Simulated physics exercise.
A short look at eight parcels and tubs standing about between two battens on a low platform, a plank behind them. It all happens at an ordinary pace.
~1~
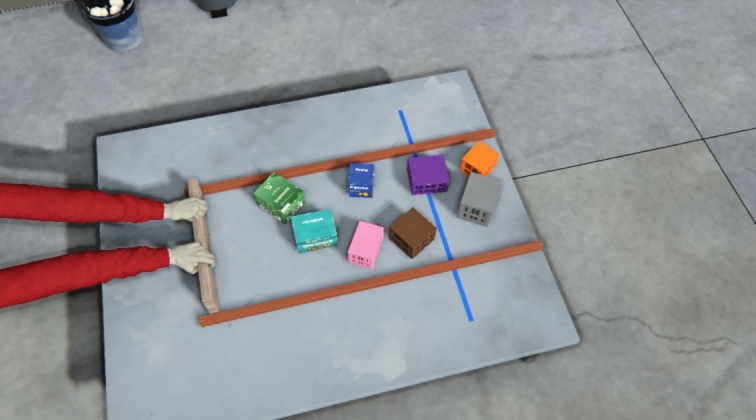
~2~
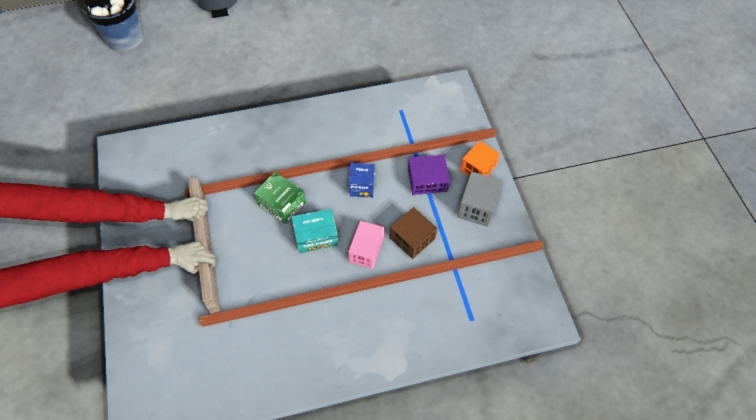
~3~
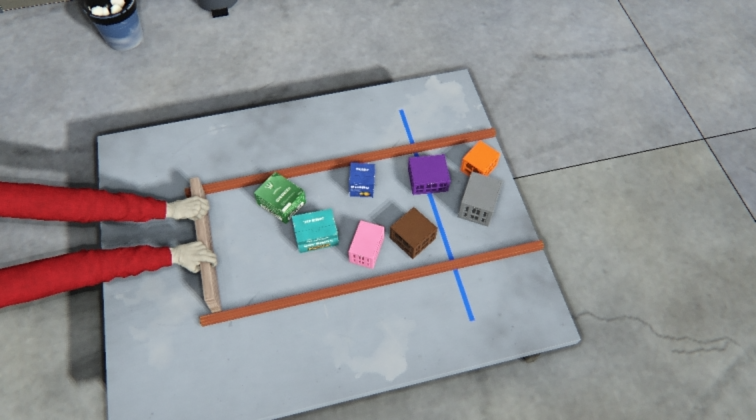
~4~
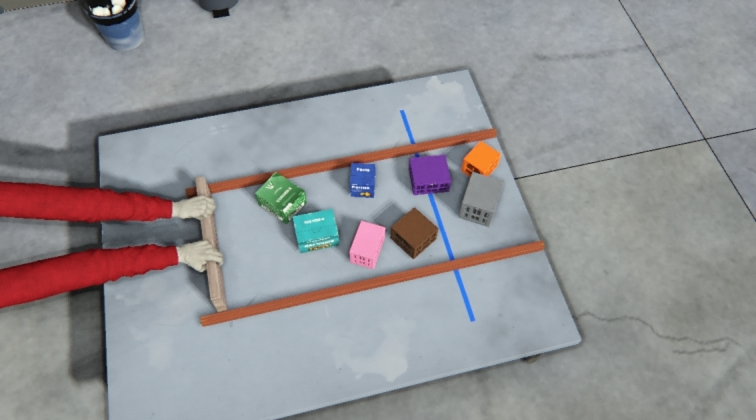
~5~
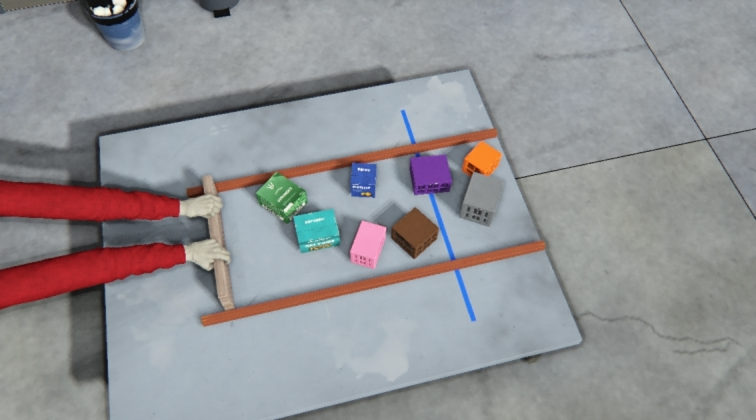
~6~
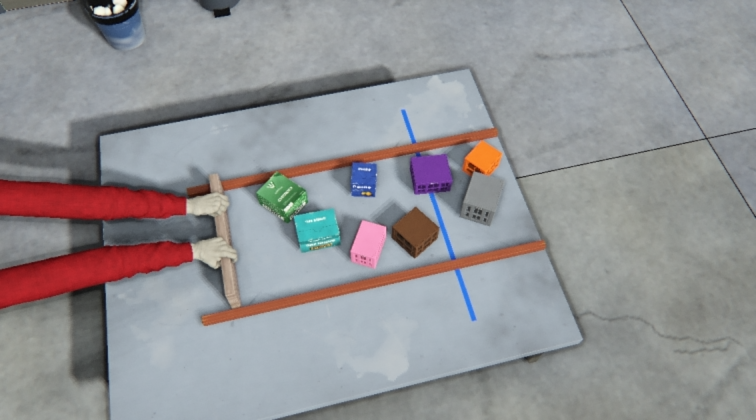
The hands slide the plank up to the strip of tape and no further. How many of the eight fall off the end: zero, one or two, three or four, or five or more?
The number that fall off is one or two.
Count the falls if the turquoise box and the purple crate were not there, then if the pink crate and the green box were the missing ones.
Fallen: 0, and 0 in the other try.
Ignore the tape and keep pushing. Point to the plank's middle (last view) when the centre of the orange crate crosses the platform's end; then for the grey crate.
Its middle is around (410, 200) and around (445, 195).
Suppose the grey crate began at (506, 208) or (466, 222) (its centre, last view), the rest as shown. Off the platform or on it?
In turn it remains up; holds on.
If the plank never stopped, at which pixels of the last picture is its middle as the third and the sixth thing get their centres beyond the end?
Near (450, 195) and (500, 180).
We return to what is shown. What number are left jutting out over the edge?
It comes to 2.
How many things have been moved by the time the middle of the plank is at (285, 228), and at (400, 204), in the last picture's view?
First 1, then 8.
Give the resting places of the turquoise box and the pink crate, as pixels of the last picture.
About (456, 199), and the other about (468, 233).
A little later, none off yet; orange crate at rest near (482, 162); grey crate at rest near (482, 199); purple crate at rest near (431, 174).
Next, none off yet; orange crate shifted a little near (495, 160); grey crate shifted a little near (487, 197); purple crate shifted about its own width near (460, 168).
When it is over, the number that fall off is one or two; down, orange crate.
